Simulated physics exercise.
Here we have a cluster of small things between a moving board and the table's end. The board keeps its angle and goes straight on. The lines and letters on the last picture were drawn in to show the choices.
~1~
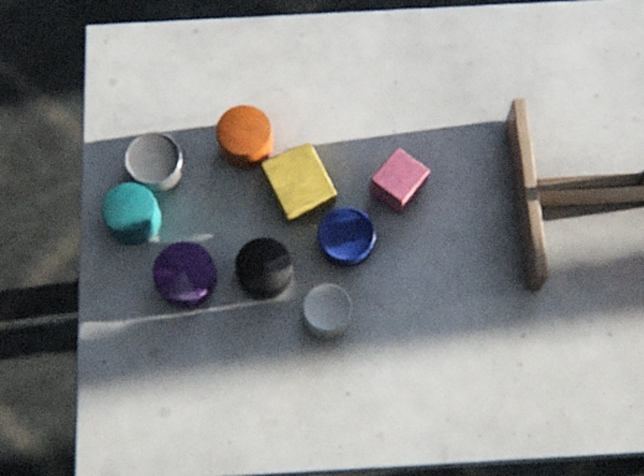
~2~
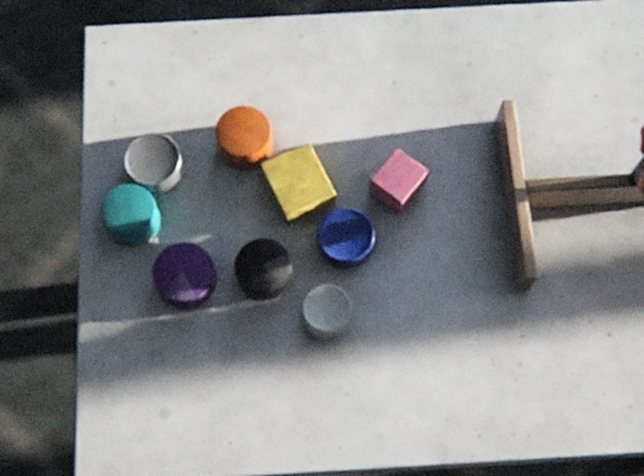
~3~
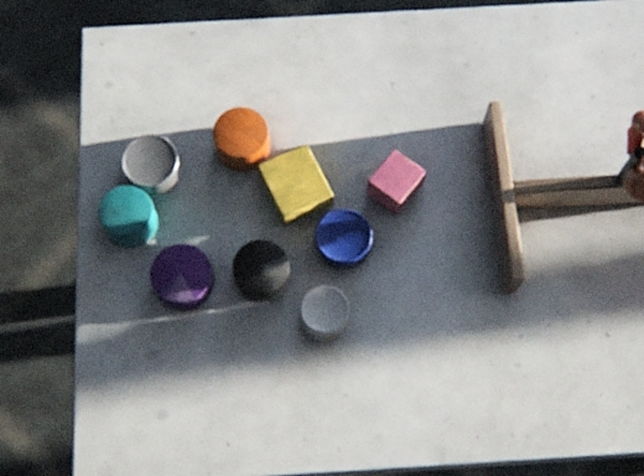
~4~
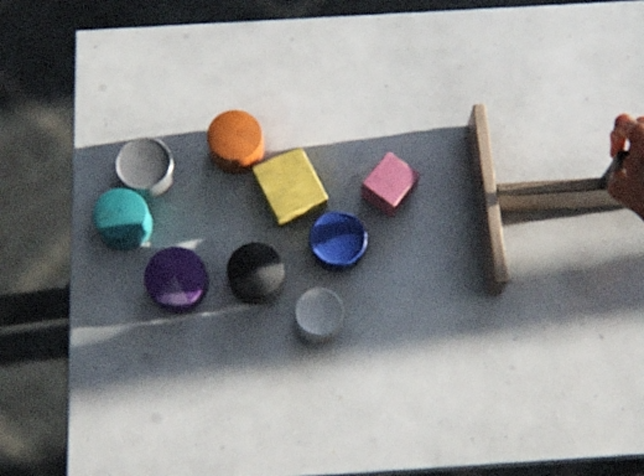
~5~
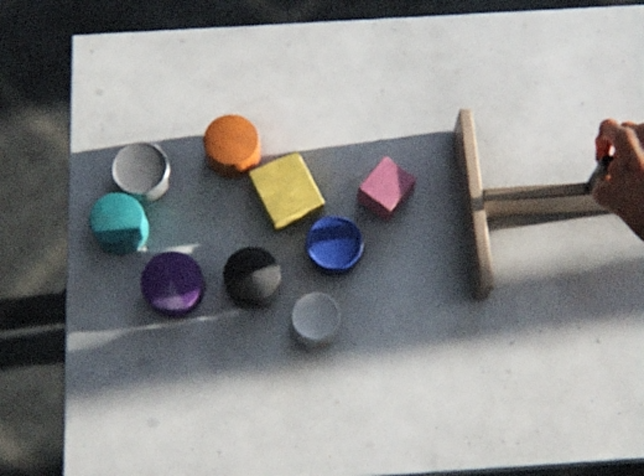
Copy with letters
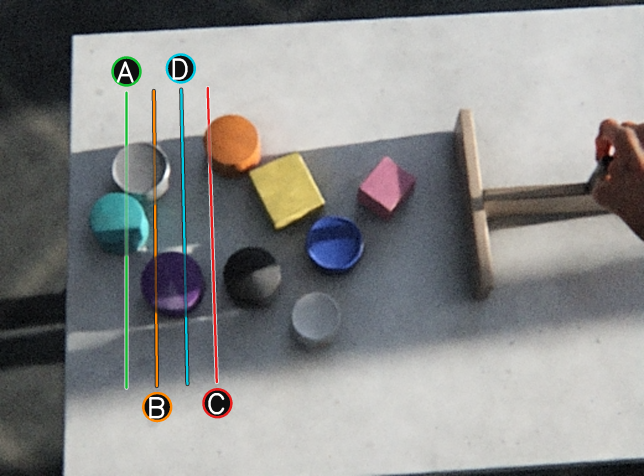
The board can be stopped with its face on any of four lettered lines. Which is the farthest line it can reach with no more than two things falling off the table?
B.
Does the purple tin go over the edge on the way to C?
No.
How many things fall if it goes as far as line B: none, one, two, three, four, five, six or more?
In all, two.
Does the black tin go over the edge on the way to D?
No.
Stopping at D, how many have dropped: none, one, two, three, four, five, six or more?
In all, two.
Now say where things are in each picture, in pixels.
The first picture shows pink block (399, 181); orange tin (245, 137); board (531, 185).
The second picture shows board (520, 186); white jar (327, 312).
The third picture shows board (507, 187); yellow block (296, 185).
The fourth picture shows board (490, 190); black tin (256, 273).
The fifth picture shows board (476, 195); pink block (386, 189); orange tin (232, 147); turquoise tin (119, 224).
On the marked copy, A at (127, 232); B at (155, 231); C at (212, 227); D at (184, 229).
With B. Early on, board (362, 202); yellow block (281, 194); pink block (333, 197).
Further on, board (246, 208); grey tin (116, 174); purple tin (162, 286).
At the end, board (155, 214); grey tin over the edge; turquoise tin over the edge; two fallen.
As for the rest, A drops four; C is within the limit but short; D is within the limit but short.
